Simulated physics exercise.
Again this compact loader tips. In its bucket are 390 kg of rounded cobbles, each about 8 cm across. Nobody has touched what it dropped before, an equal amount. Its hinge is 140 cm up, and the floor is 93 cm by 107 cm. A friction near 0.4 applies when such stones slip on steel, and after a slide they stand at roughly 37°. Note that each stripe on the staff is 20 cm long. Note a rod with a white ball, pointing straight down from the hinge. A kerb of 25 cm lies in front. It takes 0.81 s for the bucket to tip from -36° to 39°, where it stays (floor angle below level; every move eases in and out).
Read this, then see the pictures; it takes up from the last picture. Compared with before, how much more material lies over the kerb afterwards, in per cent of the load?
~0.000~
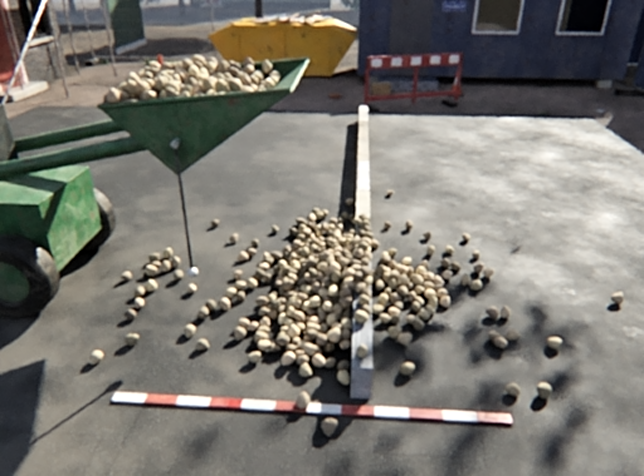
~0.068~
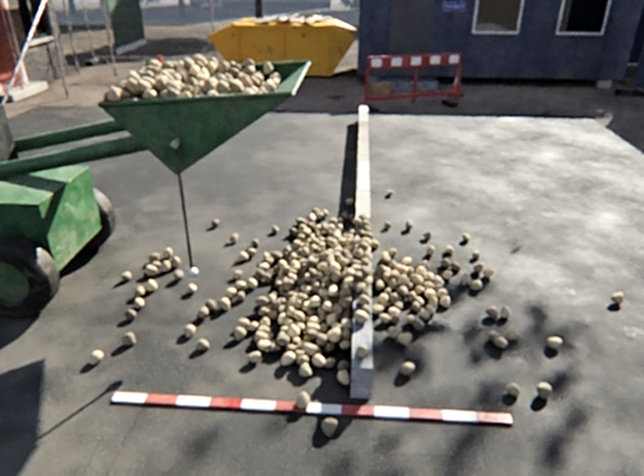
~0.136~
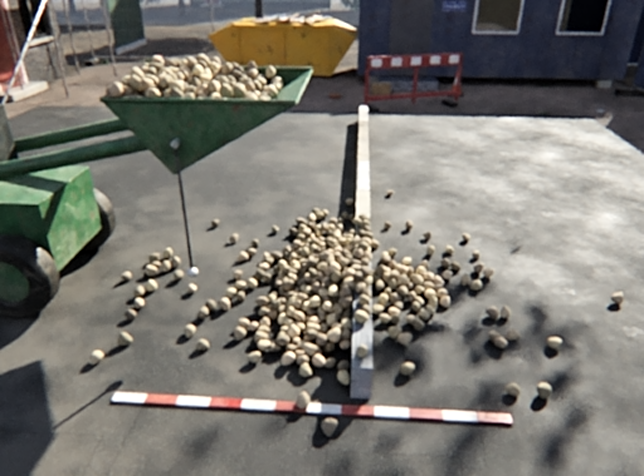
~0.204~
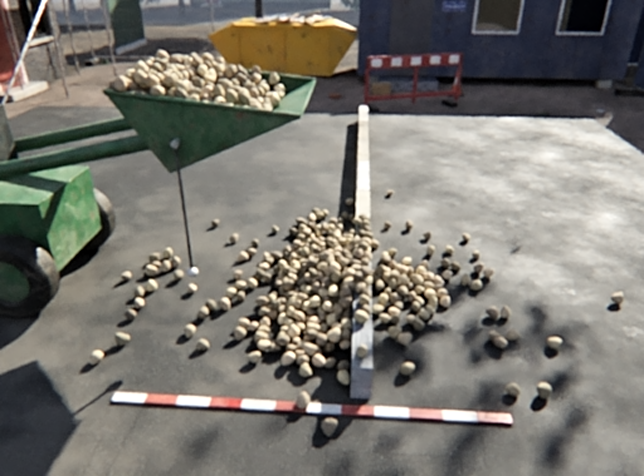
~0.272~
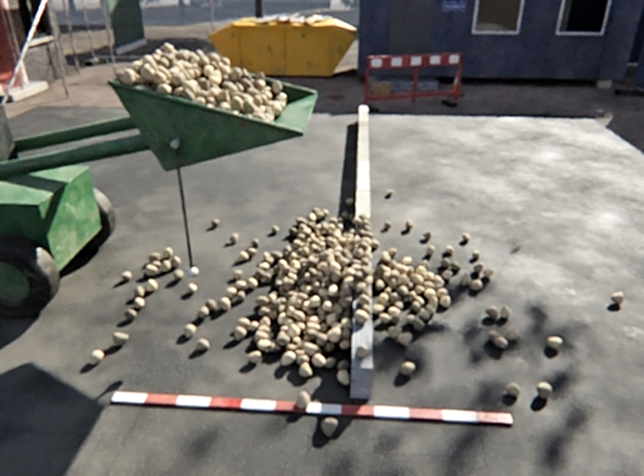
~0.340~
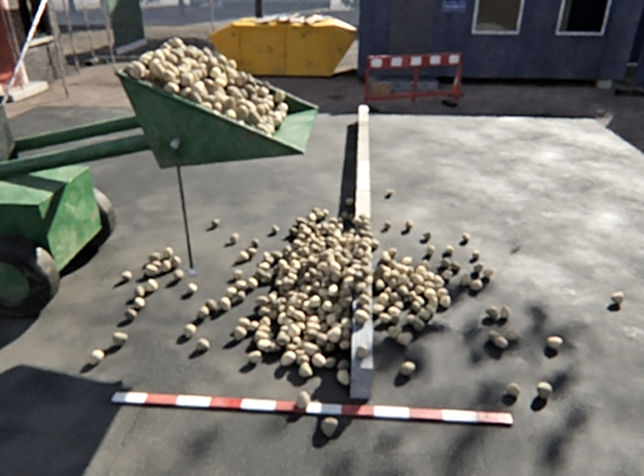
Some 22 per cent of a load more.
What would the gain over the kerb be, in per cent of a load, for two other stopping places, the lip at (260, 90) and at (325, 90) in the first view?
Case one about 5 %, case two about 50 %.
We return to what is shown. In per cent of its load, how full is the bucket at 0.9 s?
75 % still inside.
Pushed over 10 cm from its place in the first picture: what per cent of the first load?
I'd say roughly 15 per cent of them.
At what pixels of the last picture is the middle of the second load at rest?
They end up centred around (327, 271).
After 0.6 s the floor is at 28°; in per cent of one load, 100 in the bucket, 86 on this side of the kerb, 16 over the kerb; the foremost stones are at (519, 304).
After 0.9 s the floor is at 39°; in per cent of one load, 75 in the bucket, 110 on this side of the kerb, 16 over the kerb; the foremost stones are at (519, 304).
After 1.3 s the floor is at 39°; in per cent of one load, 18 in the bucket, 162 on this side of the kerb, 21 over the kerb; the foremost stones are at (519, 304).
After 3.8 s the floor is at 39°; in per cent of one load, 0 in the bucket, 164 on this side of the kerb, 38 over the kerb; the foremost stones are at (546, 334). Net gain over the kerb, 22.
